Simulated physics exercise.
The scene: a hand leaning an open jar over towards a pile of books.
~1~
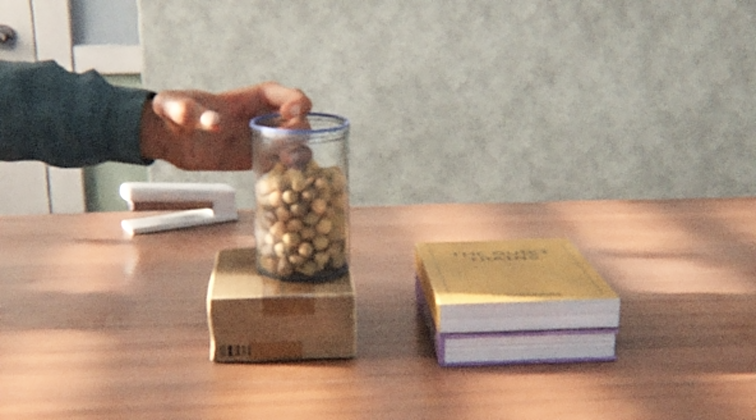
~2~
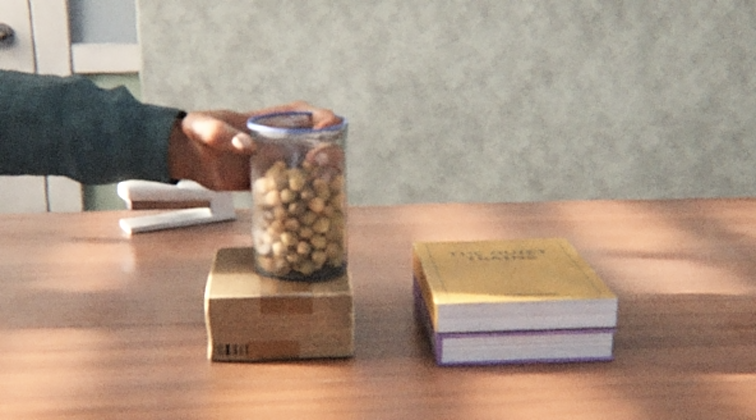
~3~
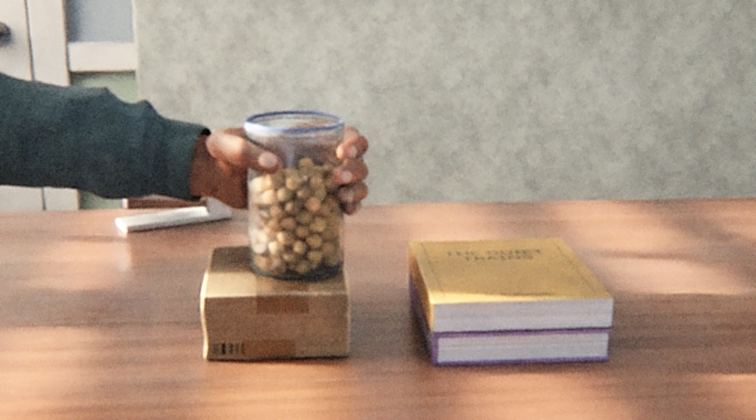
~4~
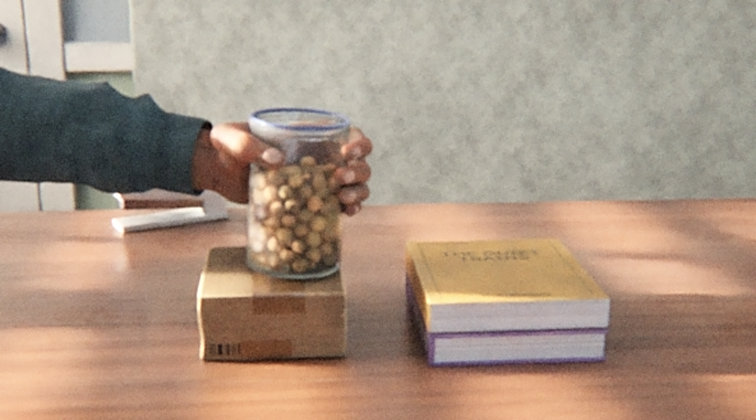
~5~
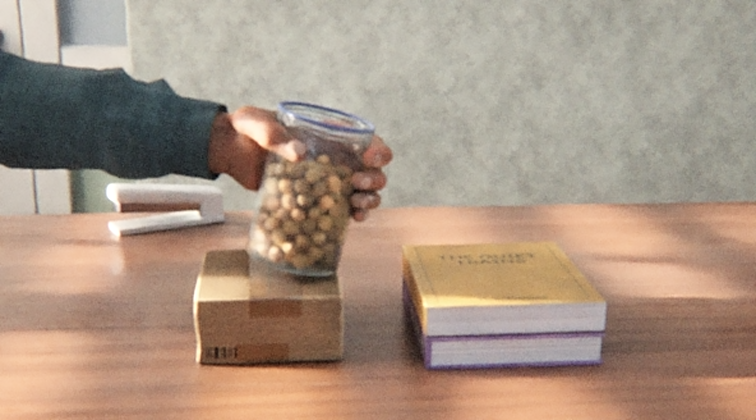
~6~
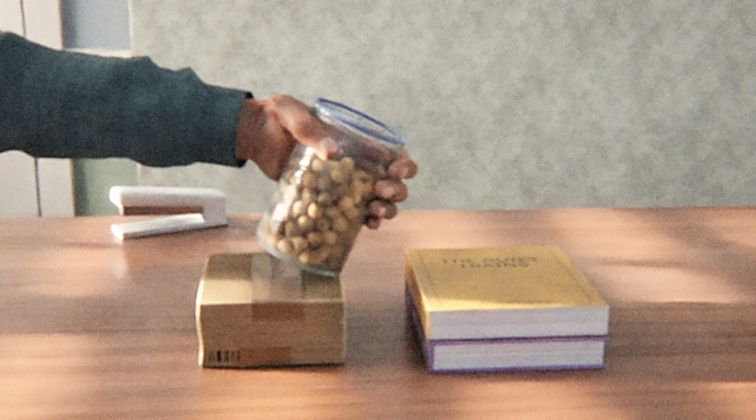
At first, a hand reaches from the left to the rim of an upright glass jar of round wooden beads, standing on a cardboard box beside two stacked books. The fingers then wrap around the jar, and the hand leans it steadily to the right, towards the books.
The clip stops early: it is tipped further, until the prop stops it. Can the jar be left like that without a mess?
The load starts tumbling out.
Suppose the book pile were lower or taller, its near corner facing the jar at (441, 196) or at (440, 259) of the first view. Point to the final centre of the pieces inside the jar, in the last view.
One: (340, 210). Two: (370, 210).
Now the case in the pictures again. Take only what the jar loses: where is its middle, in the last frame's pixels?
At about (552, 269).
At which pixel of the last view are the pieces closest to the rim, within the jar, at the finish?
Close to (492, 262).
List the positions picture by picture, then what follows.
Jar (302, 195), two thirds full of round wooden beads; book pile (509, 281), its top below the jar's foot, in the first frame.
Jar (300, 194), upright; rim (346, 121); top of the contents (309, 183), in the second frame.
Jar (296, 194), upright; rim (342, 121); book pile (503, 281), in the third frame.
Jar (297, 191), leaning 3°; rim (348, 121); top of the contents (291, 178), in the fourth frame.
Jar (309, 188), leaning 14°; rim (373, 128); book pile (496, 285), in the fifth frame.
Jar (329, 187), leaning 25°; rim (403, 140); book pile (498, 288), its top below the jar's foot, in the sixth frame.
Then, 0.51 s later than the last frame, the jar leans 51°; everything is still inside.
Then, 1.05 s later than the last frame, the jar leans 78°; everything is still inside.
Then, 1.69 s later than the last frame, the jar rests on the book pile at 94°; roughly a quarter of the round wooden beads out of it.
When it is over, the jar rests on the book pile at 94°; roughly half of the round wooden beads out of it.
